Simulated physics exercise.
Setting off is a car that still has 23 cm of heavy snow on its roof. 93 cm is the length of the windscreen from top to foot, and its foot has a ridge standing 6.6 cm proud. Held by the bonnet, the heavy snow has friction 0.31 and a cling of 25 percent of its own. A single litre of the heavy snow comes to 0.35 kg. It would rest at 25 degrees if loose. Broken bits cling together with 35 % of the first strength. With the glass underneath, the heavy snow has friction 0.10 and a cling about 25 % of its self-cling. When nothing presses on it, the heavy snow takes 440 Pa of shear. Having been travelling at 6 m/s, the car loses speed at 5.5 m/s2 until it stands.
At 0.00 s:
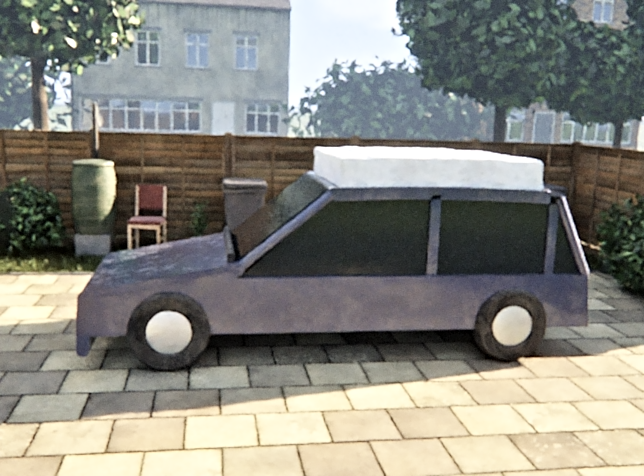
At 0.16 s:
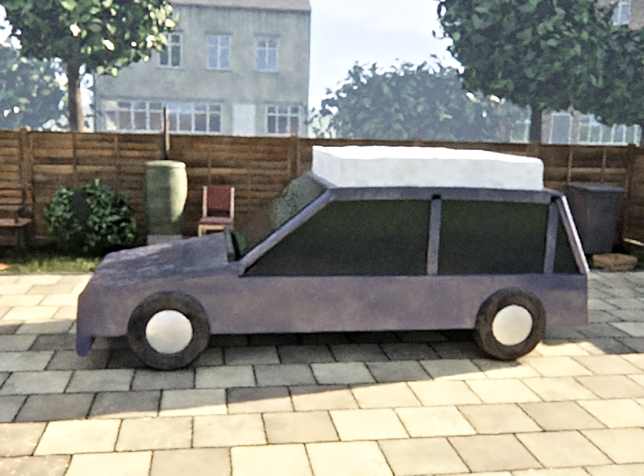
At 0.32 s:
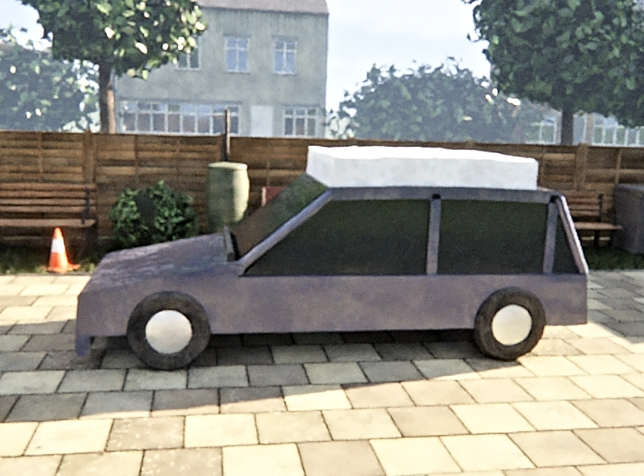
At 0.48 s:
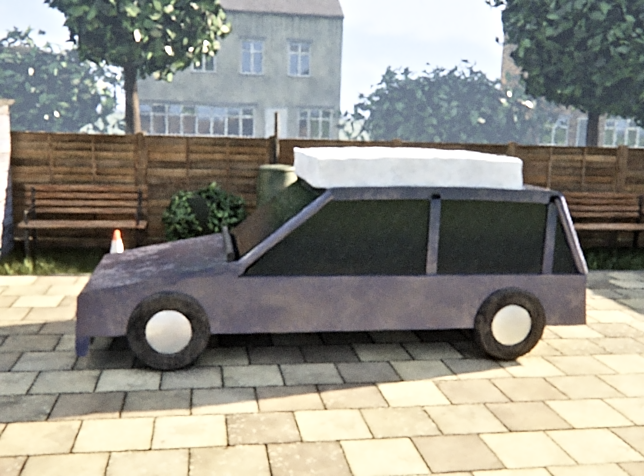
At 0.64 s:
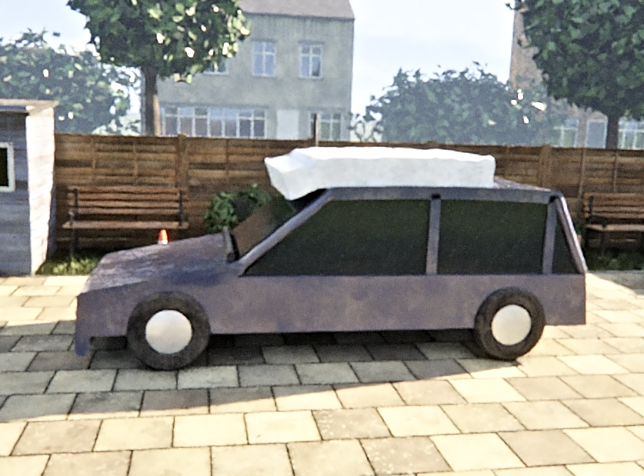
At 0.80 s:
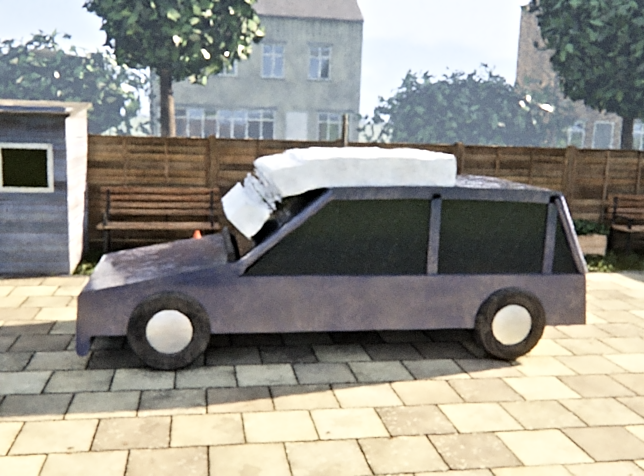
Paved yard by a wooden fence, a white slab of snow sliding forward along a dark car's roof, bending and cracking over the windscreen.
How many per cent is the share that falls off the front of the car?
I would say roughly 96 per cent.
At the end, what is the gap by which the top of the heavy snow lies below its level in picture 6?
75 cm.
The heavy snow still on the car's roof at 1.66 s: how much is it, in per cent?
That share is about 0 %.
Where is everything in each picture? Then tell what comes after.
In the first frame, foremost bit of the heavy snow at (340, 180).
In the second frame, foremost bit of the heavy snow at (340, 170), its middle shifted 3 mm.
In the third frame, foremost bit of the heavy snow at (334, 177), its middle shifted 4.3 cm.
In the fourth frame, foremost bit of the heavy snow at (317, 175), its middle shifted 17 cm, 6 % of it past the top of the windscreen, in one piece.
In the fifth frame, foremost bit of the heavy snow at (284, 177), its middle shifted 41 cm, 20 % of it past the top of the windscreen, cracking.
In the sixth frame, foremost bit of the heavy snow at (231, 217), its middle shifted 75 cm, 40 % of it past the top of the windscreen, cracking.
After 1.19 s, none of the snow is on the roof, 27 % on the glass, 71 % on the bonnet and 3 % has gone off the nose.
After 1.66 s, none of the snow is on the roof, 1 % on the glass, 16 % on the bonnet and 83 % has gone off the nose.
After 2.13 s, none of the snow is on the roof, 1 % on the glass, 4 % on the bonnet and 96 % has gone off the nose.
After 2.59 s, none of the snow is on the roof, 1 % on the glass, 4 % on the bonnet and 96 % has gone off the nose.
After 2.69 s, none of the snow is on the roof, 1 % on the glass, 4 % on the bonnet and 96 % has gone off the nose.
